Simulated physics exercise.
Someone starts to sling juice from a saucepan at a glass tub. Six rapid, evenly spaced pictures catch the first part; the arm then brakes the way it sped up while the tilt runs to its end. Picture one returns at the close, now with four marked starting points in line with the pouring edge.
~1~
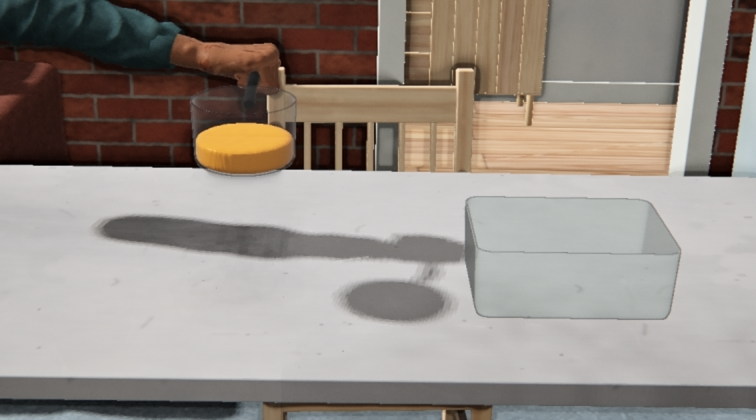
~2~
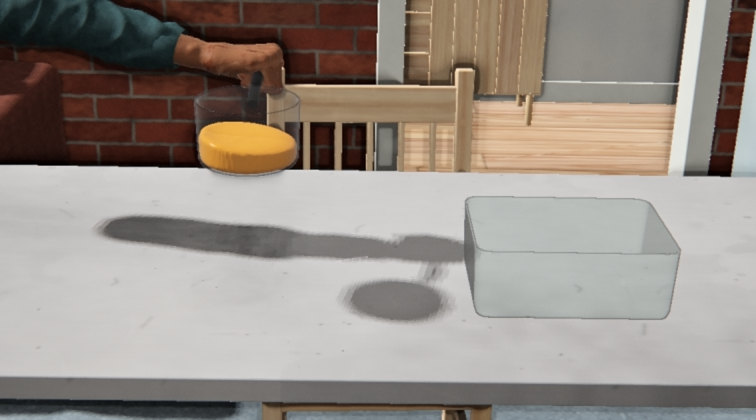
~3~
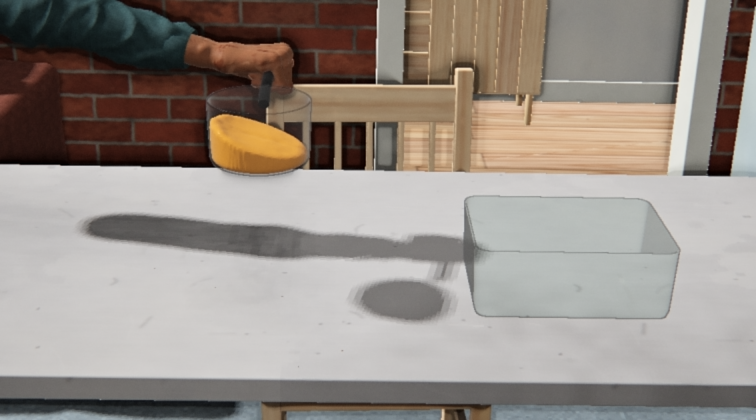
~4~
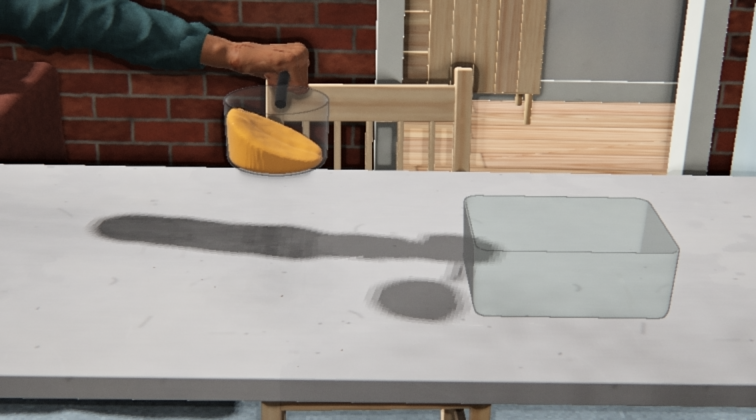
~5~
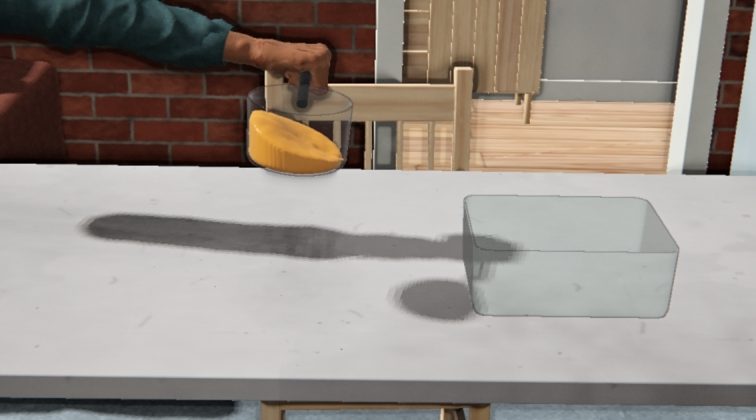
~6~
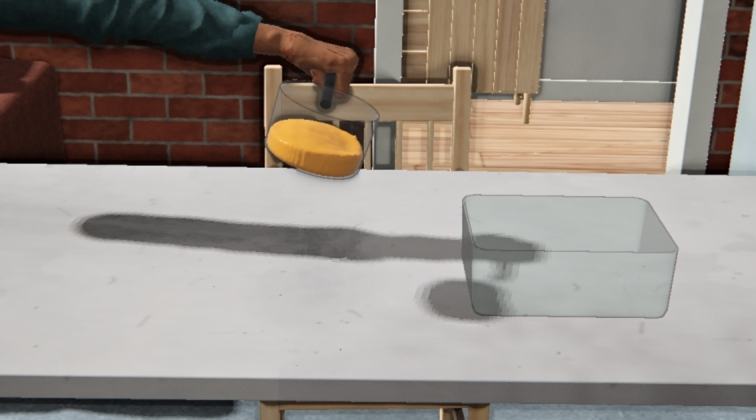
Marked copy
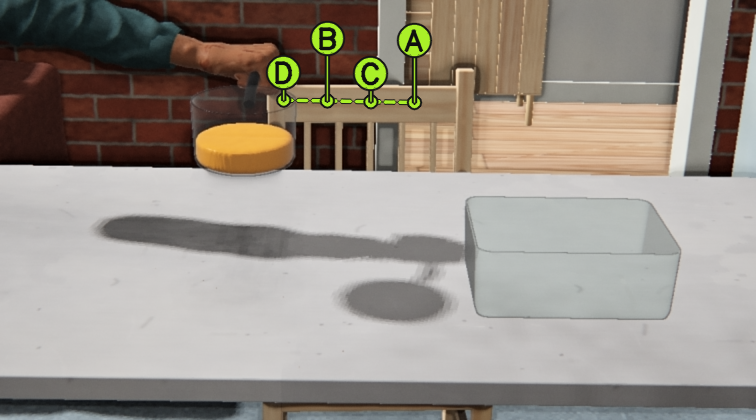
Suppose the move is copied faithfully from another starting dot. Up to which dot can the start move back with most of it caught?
Choose B.
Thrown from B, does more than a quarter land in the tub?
Yes, clearly.
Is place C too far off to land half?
No, that is safe.
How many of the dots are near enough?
Three of the four.
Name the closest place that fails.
The answer is D.
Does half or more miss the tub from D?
Yes, it does.
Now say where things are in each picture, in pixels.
Upright, lip at (294, 100); tub from (474, 314) to (669, 317); nothing has left yet.
Upright, lip at (298, 100); nothing has left yet.
Upright, lip at (309, 100); nothing has left yet.
Upright, lip at (327, 100); nothing has left yet.
Tipped about 4°, lip at (351, 103); nothing has left yet.
Tipped about 17°, lip at (378, 115); nothing has left yet.
On the marked copy, A at (414, 102); B at (327, 100); C at (370, 101); D at (283, 100).
If A is chosen, about 91 % lands in the tub, 5 % falls short and 5 % goes beside or beyond.
If B is chosen, about 64 % lands in the tub, 28 % falls short and 8 % goes beside or beyond.
If C is chosen, about 87 % lands in the tub, 4 % falls short and 10 % goes beside or beyond.
If D is chosen, about 31 % lands in the tub, 65 % falls short and 4 % goes beside or beyond.
